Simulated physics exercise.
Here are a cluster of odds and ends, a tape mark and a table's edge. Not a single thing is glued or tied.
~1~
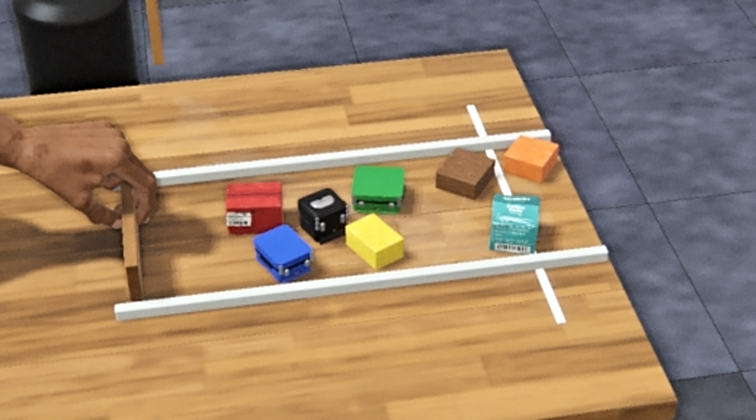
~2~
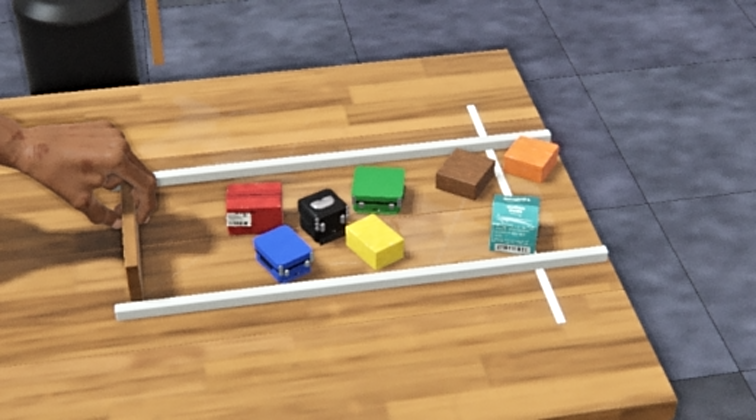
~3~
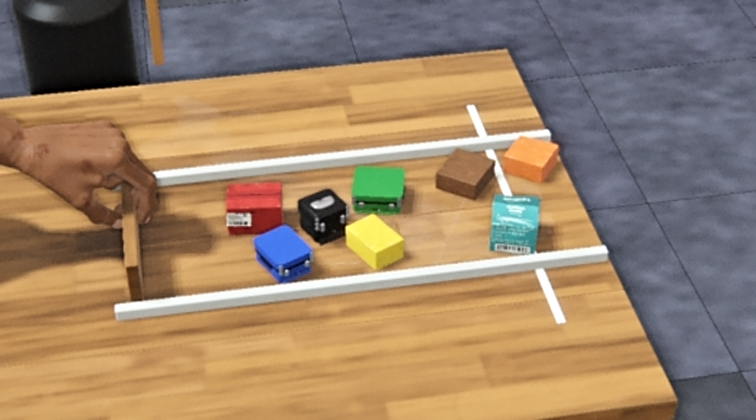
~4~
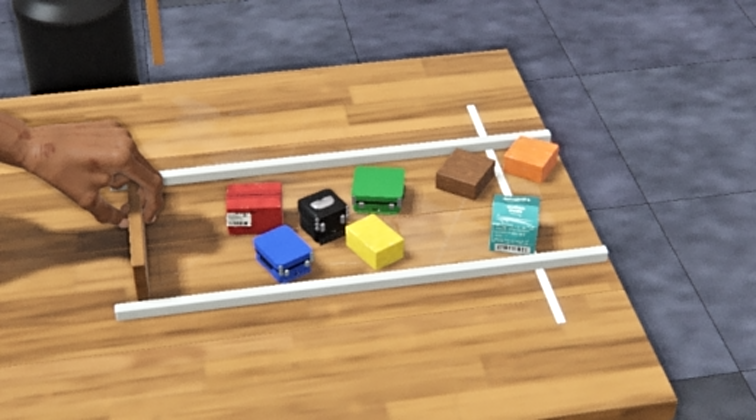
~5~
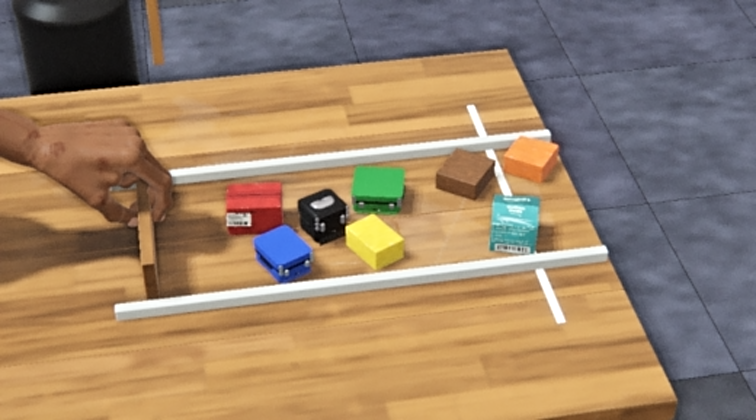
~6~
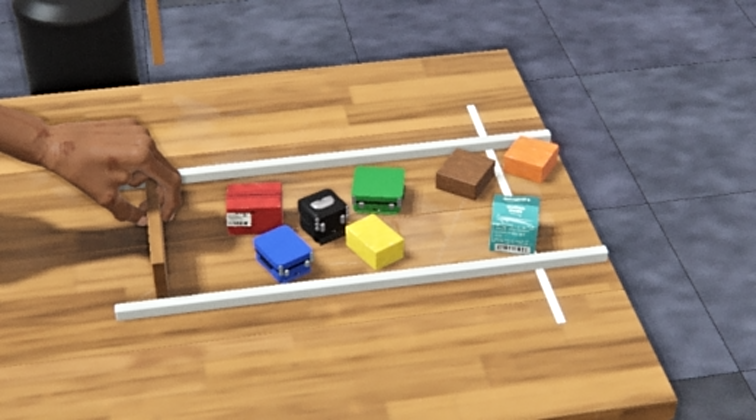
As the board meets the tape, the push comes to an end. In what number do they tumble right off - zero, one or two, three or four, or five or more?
The count that falls off is between three and four.
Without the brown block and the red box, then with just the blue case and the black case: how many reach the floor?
The first count is 2 and the second is 3.
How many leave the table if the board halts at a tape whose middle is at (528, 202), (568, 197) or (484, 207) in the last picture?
Respectively, 5, 8 and 2.
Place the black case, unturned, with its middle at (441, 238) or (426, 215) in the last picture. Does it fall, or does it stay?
The black case goes down at the first spot and goes down at the second.
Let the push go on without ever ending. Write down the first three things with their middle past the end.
Sequence: Orange block; brown block; turquoise box.
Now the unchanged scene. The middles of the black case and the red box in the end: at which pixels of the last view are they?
(539, 195) and (530, 170), roughly.
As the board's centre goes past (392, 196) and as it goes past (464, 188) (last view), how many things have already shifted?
First 7, then 8.
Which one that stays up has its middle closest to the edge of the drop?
Result - the yellow block.
Soon after, none off yet; orange block at rest near (531, 159); turquoise box at rest near (515, 224); brown block at rest near (466, 174).
In the end, the number that fall off is three or four; gone, green case, brown block, turquoise box and orange block.
